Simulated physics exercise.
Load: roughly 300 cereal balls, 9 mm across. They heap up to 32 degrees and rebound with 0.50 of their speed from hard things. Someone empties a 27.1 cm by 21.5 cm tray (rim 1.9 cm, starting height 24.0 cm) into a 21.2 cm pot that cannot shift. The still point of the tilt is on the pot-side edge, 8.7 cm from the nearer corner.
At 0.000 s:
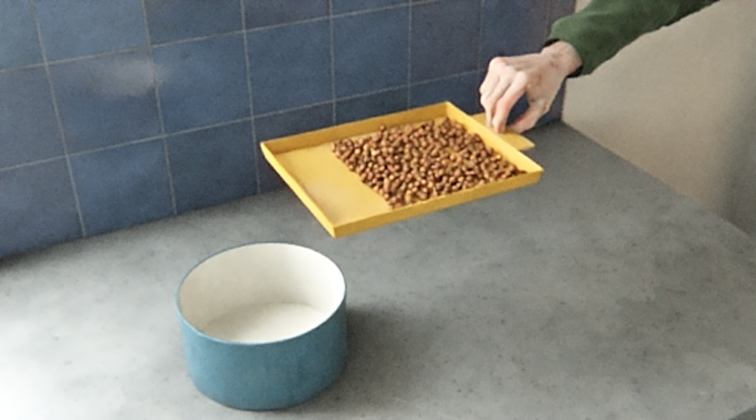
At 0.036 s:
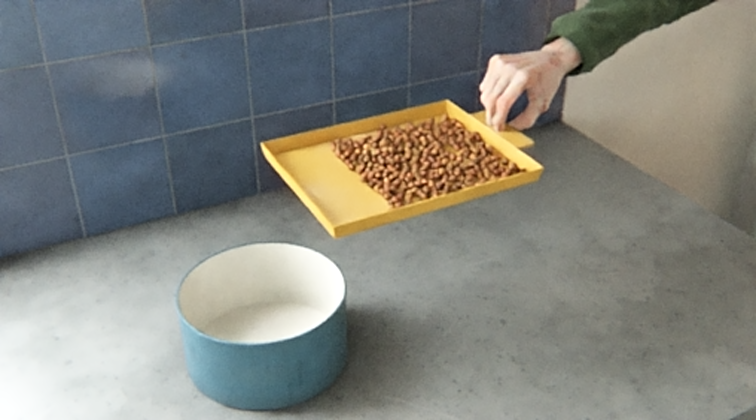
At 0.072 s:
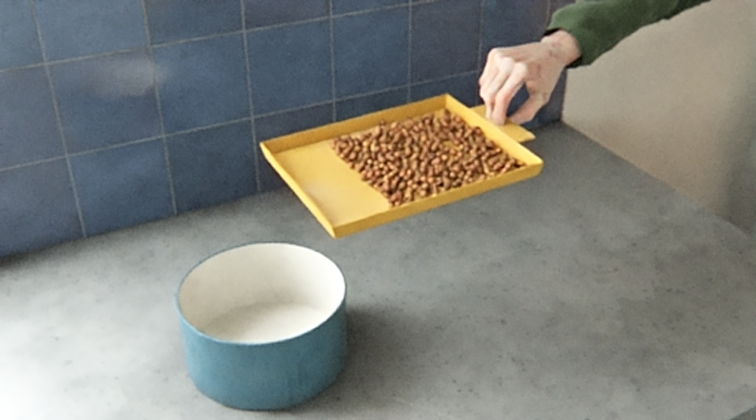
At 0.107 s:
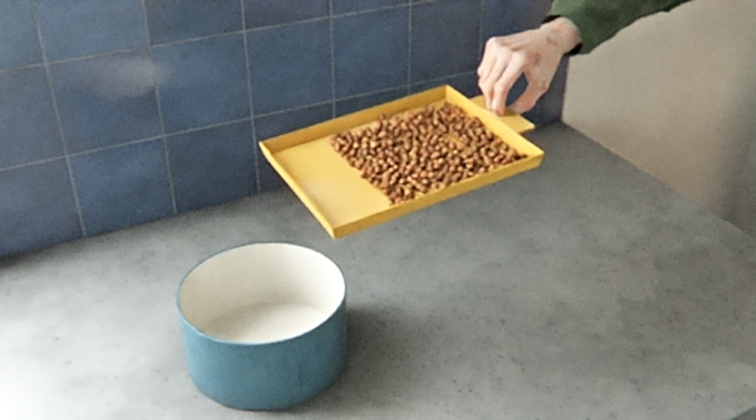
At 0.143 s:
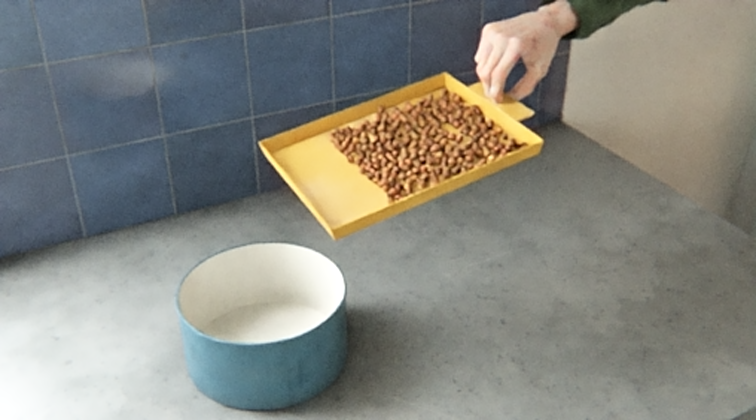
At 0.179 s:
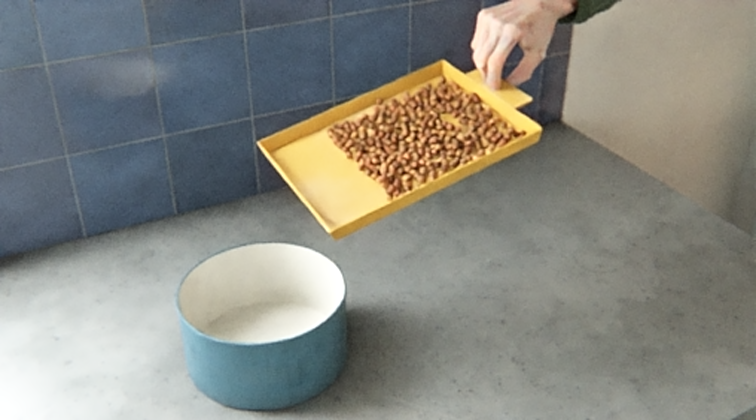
On a grey countertop by blue tiles, a hand slowly raising the handle end of a yellow tray of brown pieces near a blue pot.
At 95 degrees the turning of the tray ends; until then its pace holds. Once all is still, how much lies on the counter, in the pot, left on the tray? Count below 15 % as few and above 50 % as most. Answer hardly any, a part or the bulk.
Counter a part, pot the bulk, tray hardly any.
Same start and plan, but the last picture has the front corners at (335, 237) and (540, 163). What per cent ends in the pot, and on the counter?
Pot 10, counter 90.
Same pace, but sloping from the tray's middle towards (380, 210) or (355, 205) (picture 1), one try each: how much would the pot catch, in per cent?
About 10 and 30 per cent.
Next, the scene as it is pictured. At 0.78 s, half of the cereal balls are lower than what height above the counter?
Some 24 cm.
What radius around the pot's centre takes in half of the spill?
Some 20 cm.
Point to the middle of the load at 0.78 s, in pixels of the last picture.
At about (288, 213).
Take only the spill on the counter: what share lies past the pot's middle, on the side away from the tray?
Some 80 per cent.
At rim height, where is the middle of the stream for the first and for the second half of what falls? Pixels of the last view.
First near (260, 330), later near (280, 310).
After 0.54 s, tilt 53 degrees; the tray holds 100 %, the pot 0 %.
Then, at 0.78 s, tilt 79 degrees; the tray holds 55 %, the pot 5 %.
Then, at 1.14 s, tilt 95 degrees; the tray holds 10 %, the pot 45 %.
By 2.0 s all is still; counter 30 %, pot 70 %, tray 0 %.
